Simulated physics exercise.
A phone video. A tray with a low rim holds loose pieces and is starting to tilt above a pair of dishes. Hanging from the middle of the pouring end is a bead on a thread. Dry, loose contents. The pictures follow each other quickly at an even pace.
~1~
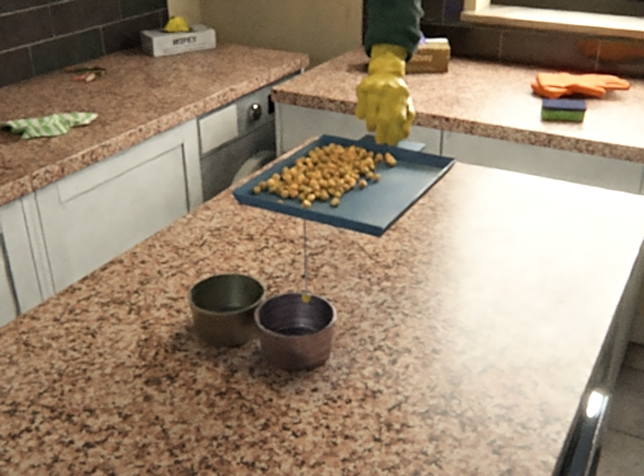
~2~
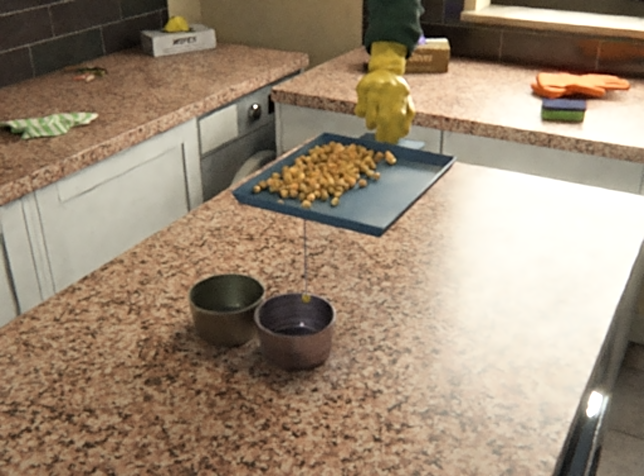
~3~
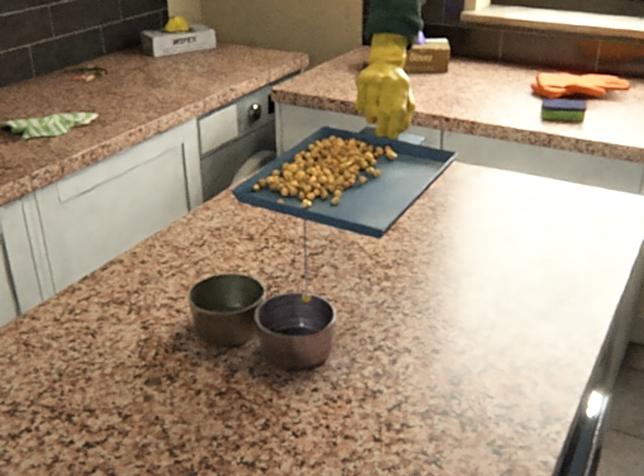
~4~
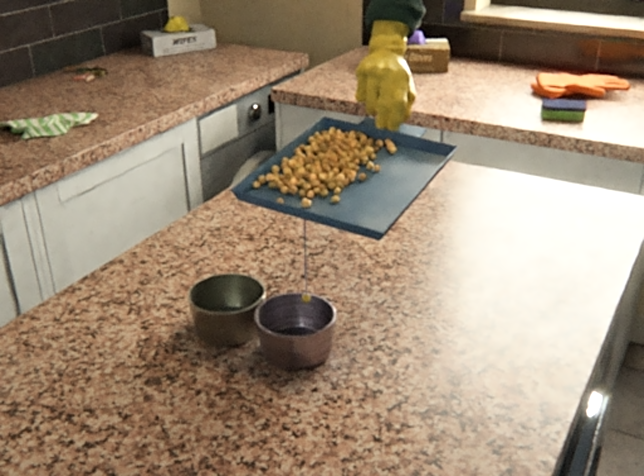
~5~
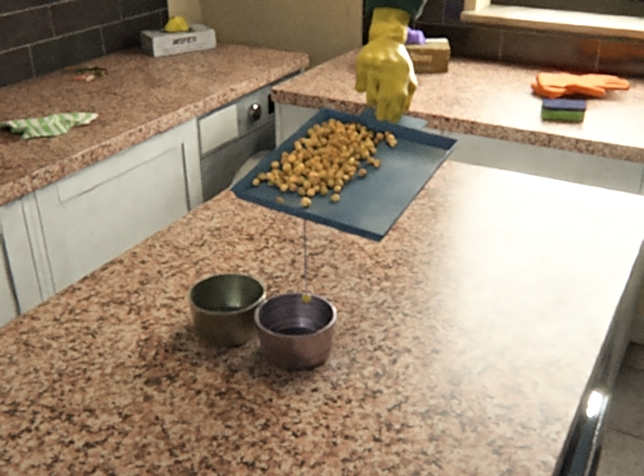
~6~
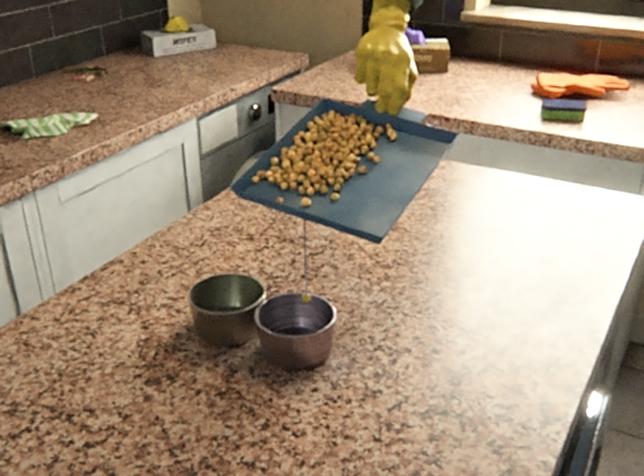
In a kitchen, a yellow-gloved hand gradually tilts a blue tray of chickpeas above two bowls.
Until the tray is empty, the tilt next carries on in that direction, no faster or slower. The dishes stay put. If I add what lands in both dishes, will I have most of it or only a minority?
You will have only a minority.
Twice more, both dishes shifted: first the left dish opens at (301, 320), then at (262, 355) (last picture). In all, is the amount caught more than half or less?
The bulk of it, then Short of half.
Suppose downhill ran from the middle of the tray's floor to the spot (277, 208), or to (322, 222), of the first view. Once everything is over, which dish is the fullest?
Leftward dish at the first place, Rightward dish at the second.
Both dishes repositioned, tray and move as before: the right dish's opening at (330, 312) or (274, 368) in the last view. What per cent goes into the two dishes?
It would be roughly 20 per cent, followed by roughly 0 per cent.
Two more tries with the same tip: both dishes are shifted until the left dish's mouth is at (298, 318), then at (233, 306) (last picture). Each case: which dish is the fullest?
Trial one goes to the right of the two, trial two to the right of the two.
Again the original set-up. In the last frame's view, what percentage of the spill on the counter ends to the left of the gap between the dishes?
Roughly 0 percent.
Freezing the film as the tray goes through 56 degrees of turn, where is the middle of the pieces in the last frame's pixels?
Around (339, 212).
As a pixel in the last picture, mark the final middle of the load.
I'd say the middle ends up at about (366, 380).
Just after the last frame, tray tipped steeply; the larger part on the tray; just a few in the right dish; about a tenth outside both; about a tenth in the air.
A moment on, tray tipped right over; about a tenth on the tray; about a tenth in the right dish; roughly two thirds outside both; roughly a quarter in the air.
Further on, tray tipped past a quarter turn; about a tenth in the right dish; the larger part outside both.
When it is over, tray tipped past a quarter turn; about a tenth in the right dish; not one in the left dish; the larger part outside both.
